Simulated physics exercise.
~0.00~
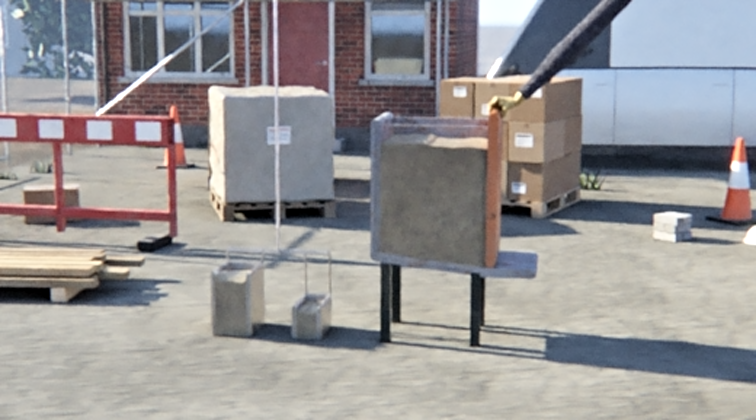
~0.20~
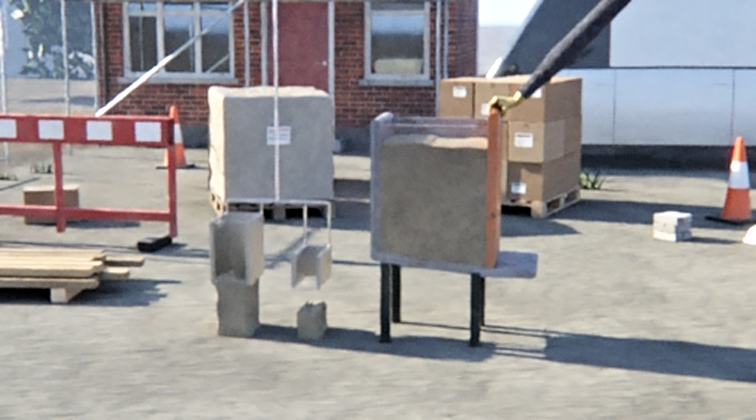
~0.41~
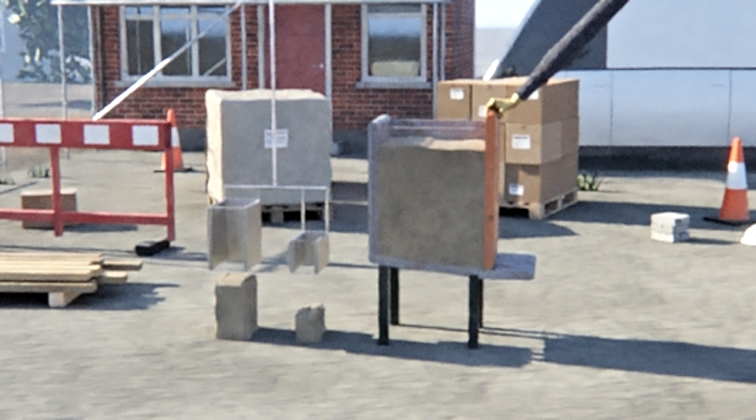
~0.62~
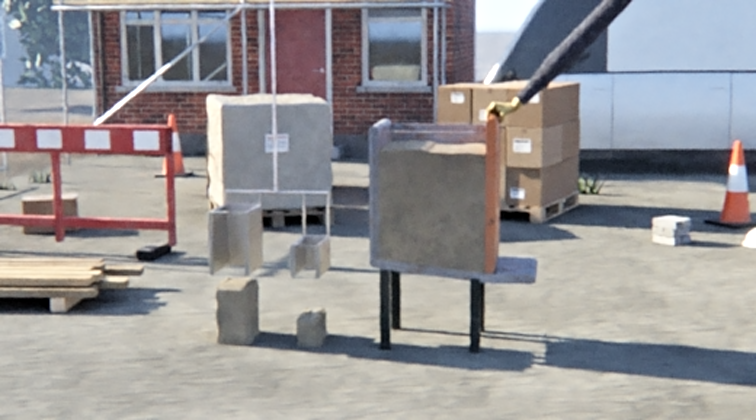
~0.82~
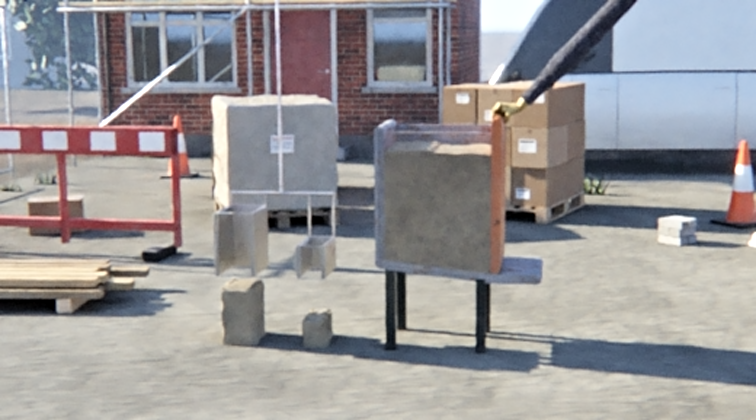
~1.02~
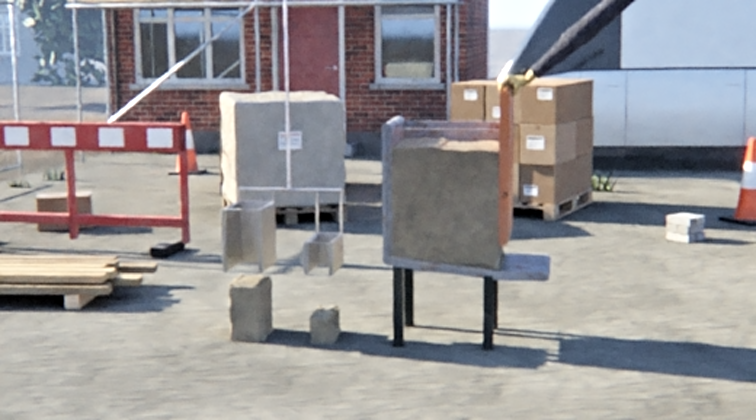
A dark arm reaches down from the upper right to a clear bin in a paved yard, seen from the front before a red-brick building. The bin of brown sand stands on black legs, with two small grey moulds at left and a red-and-white barrier beyond. The moulds rise off two sand blocks, which stay upright, then the arm raises the bin's orange hatch slightly as the camera wavers and drifts left.
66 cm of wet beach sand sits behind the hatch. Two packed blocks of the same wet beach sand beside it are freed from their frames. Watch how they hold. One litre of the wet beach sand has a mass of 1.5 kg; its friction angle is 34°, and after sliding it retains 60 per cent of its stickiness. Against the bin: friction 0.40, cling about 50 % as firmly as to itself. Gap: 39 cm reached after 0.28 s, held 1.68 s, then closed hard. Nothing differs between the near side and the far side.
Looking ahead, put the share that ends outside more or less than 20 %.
The share that ends outside is lower than 20 %.
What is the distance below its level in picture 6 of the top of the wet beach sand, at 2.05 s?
Some 0 cm.
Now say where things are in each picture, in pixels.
Top of the hatch at (493, 118), not yet moved; crest of the wet beach sand at (391, 144); block heights 31 cm, 15 cm (left to right), in the first frame.
Top of the hatch at (493, 118), not yet moved; crest of the wet beach sand at (391, 144); block heights 31 cm, 15 cm (left to right), in the second frame.
Top of the hatch at (490, 120), not yet moved; crest of the wet beach sand at (389, 146); block heights 31 cm, 15 cm (left to right), in the third frame.
Top of the hatch at (491, 124), not yet moved; crest of the wet beach sand at (390, 150); block heights 31 cm, 15 cm (left to right), in the fourth frame.
Top of the hatch at (496, 124), not yet moved; crest of the wet beach sand at (395, 151); block heights 31 cm, 15 cm (left to right), in the fifth frame.
Top of the hatch at (505, 95), moved 13 cm; crest of the wet beach sand at (403, 147); block heights 31 cm, 15 cm (left to right), in the sixth frame.
After 1.50 s, the hatch is 39 cm open and 0 % is out.
After 2.05 s, the hatch is 39 cm open and 0 % is out.
After 2.61 s, the hatch is 39 cm open and 0 % is out.
After 3.17 s, the hatch is 9.4 cm open and 8 % is out.
After 3.82 s, the hatch is shut and 9 % is out.
